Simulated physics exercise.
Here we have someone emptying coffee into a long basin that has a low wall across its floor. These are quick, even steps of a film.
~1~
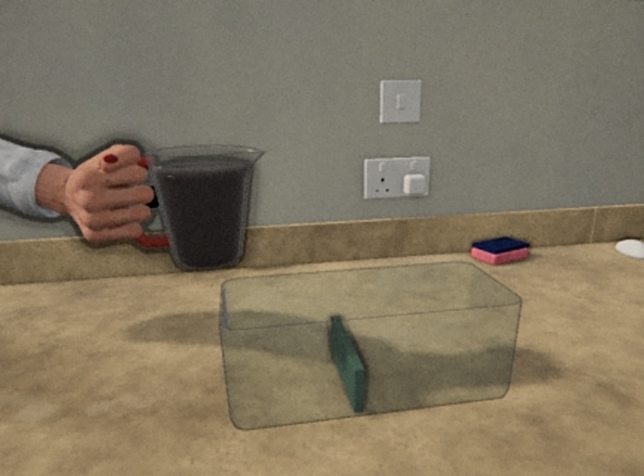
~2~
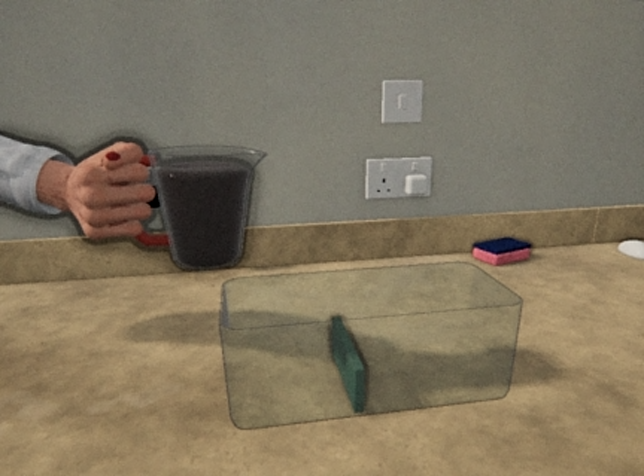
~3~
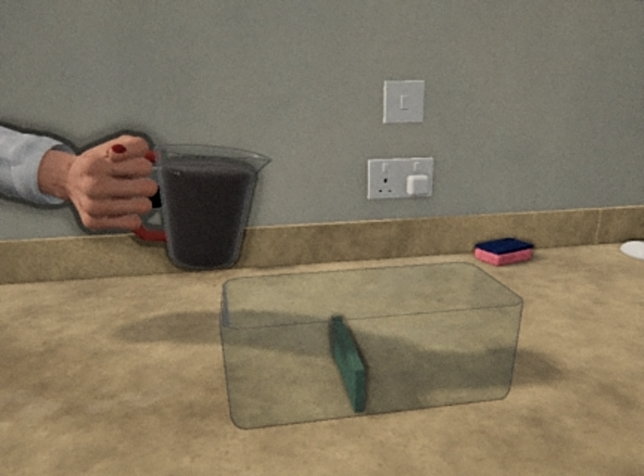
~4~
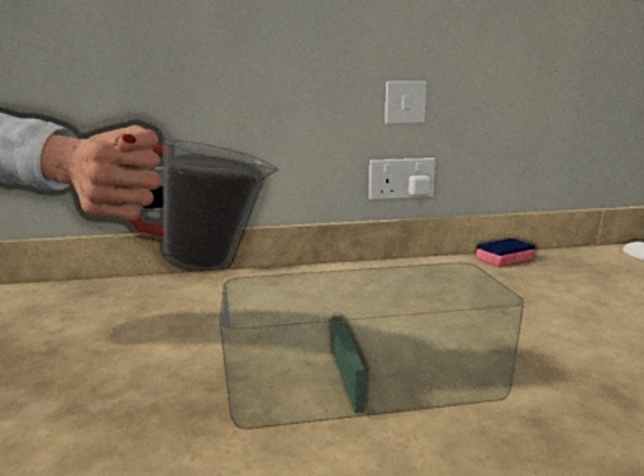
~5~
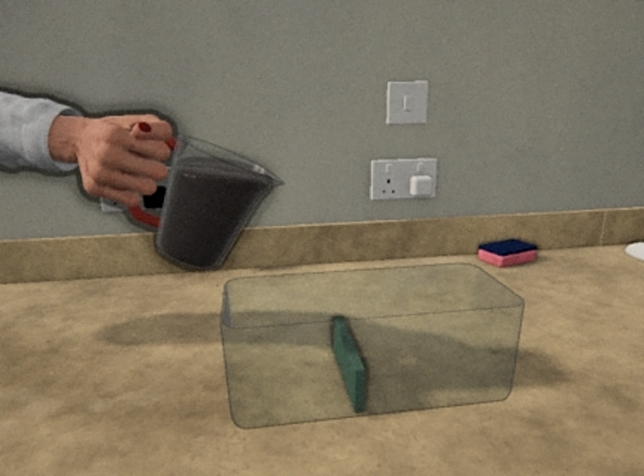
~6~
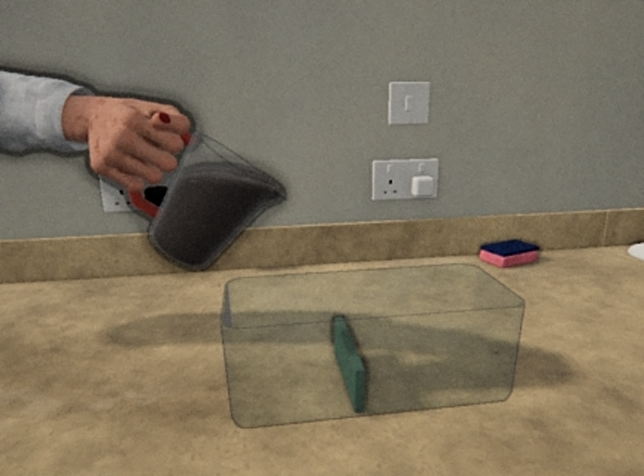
In this clip, a hand at the left holds a clear jug of dark liquid by its red handle and tilts it steadily rightward, shifting slightly right, near a clear rectangular basin with a low green wall inside.
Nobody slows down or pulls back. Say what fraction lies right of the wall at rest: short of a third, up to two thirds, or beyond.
In the end not even a third is right of the wall.
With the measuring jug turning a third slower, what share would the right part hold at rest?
Some 5 per cent.
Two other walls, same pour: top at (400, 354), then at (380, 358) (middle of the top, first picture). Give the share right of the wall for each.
Near 15 % and 15 %.
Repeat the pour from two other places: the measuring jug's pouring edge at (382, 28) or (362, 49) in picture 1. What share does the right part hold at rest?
First some 80, then 85 per cent.
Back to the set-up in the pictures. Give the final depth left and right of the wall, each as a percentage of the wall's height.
Left: 50 %. Right: 0 %.
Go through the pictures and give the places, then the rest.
In the first frame, it leans 0°; its right rim is at (265, 151); the coffee meets the walls at (155, 169) and (248, 166); the long basin's rim runs from (221, 304) to (495, 281); the wall's top is at (346, 342).
In the second frame, it leans 2°; its right rim is at (268, 152); the coffee meets the walls at (157, 168) and (249, 167).
In the third frame, it leans 7°; its right rim is at (273, 158); the coffee meets the walls at (163, 166) and (254, 170).
In the fourth frame, it leans 14°; its right rim is at (279, 168); the coffee meets the walls at (169, 164) and (258, 173).
In the fifth frame, it leans 25°; its right rim is at (285, 182); the coffee meets the walls at (175, 170) and (269, 178).
In the sixth frame, it leans 37°; its right rim is at (289, 198); the coffee meets the walls at (169, 193) and (278, 185).
A moment on, the measuring jug is tipped right over and 45 per cent is still to pour, 32 is left of the wall and 2 right of it.
Next, the measuring jug is tipped right over and 9 per cent is still to pour, 78 is left of the wall and 2 right of it.
Then the measuring jug is tipped right over and 0 per cent is still to pour, 91 is left of the wall and 6 right of it.
Later the measuring jug is tipped right over and 0 per cent is still to pour, 92 is left of the wall and 6 right of it.
In the end 92 per cent lies left of the wall, 6 right of it and 2 outside.
